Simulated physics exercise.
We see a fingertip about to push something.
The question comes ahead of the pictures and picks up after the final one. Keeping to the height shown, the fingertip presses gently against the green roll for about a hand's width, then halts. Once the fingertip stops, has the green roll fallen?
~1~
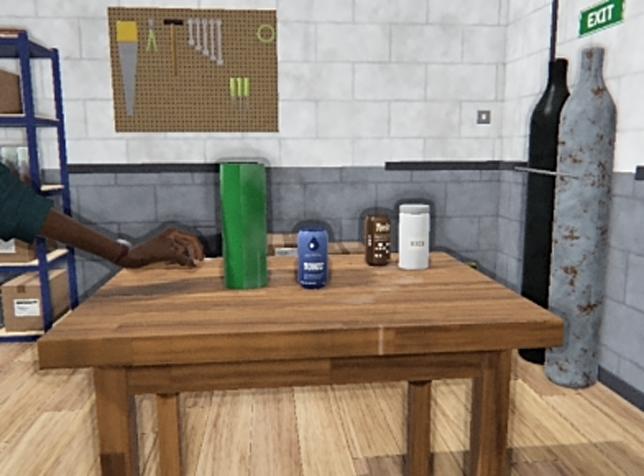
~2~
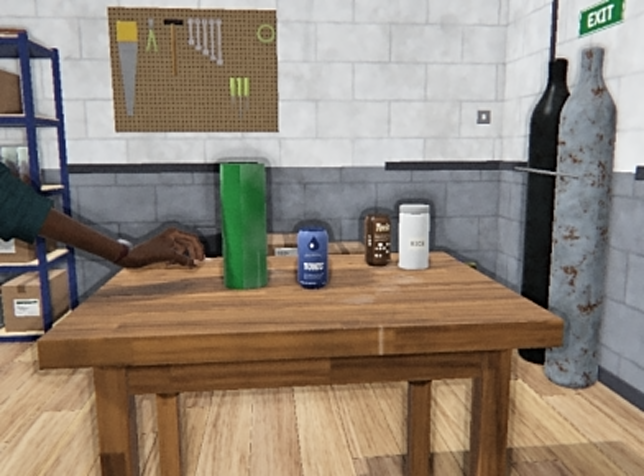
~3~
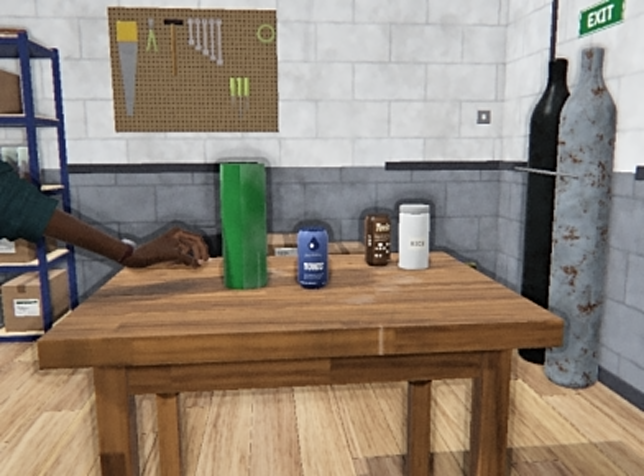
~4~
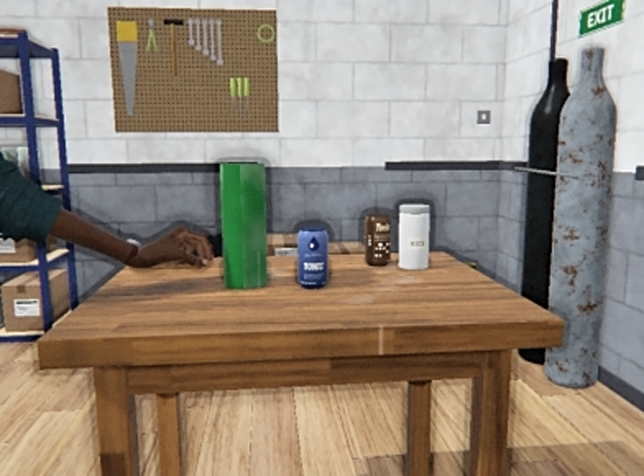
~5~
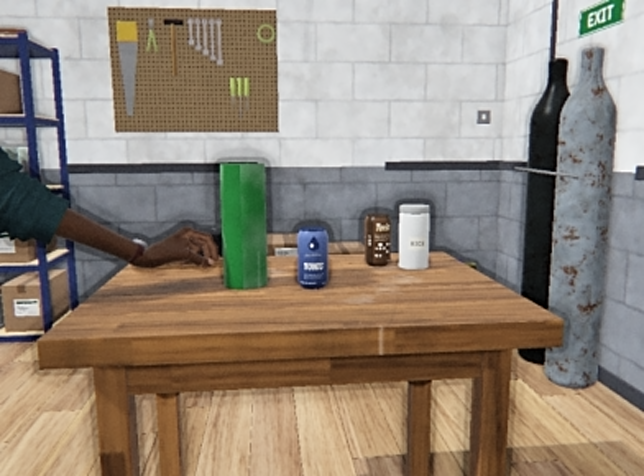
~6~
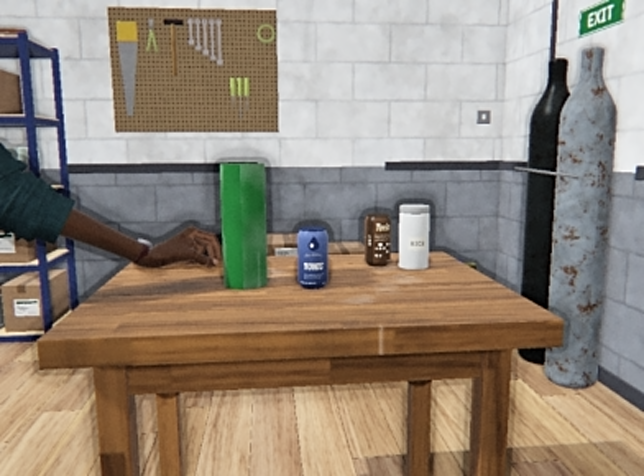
No, it is not bowled over.
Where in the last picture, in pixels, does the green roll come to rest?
It winds up at roughly (298, 223).
Then, 0.30 s past the last view, green roll displaced a little near (258, 225).
Then, 0.60 s past the last view, green roll displaced about its own width near (275, 224).
Then, 0.80 s past the last view, green roll displaced about its own width near (286, 224).
Then, 1.00 s past the last view, green roll displaced about its own width near (297, 223).
Finally, moved from the start, green roll. Final places as the last picture's camera would see them, green roll near (298, 223).
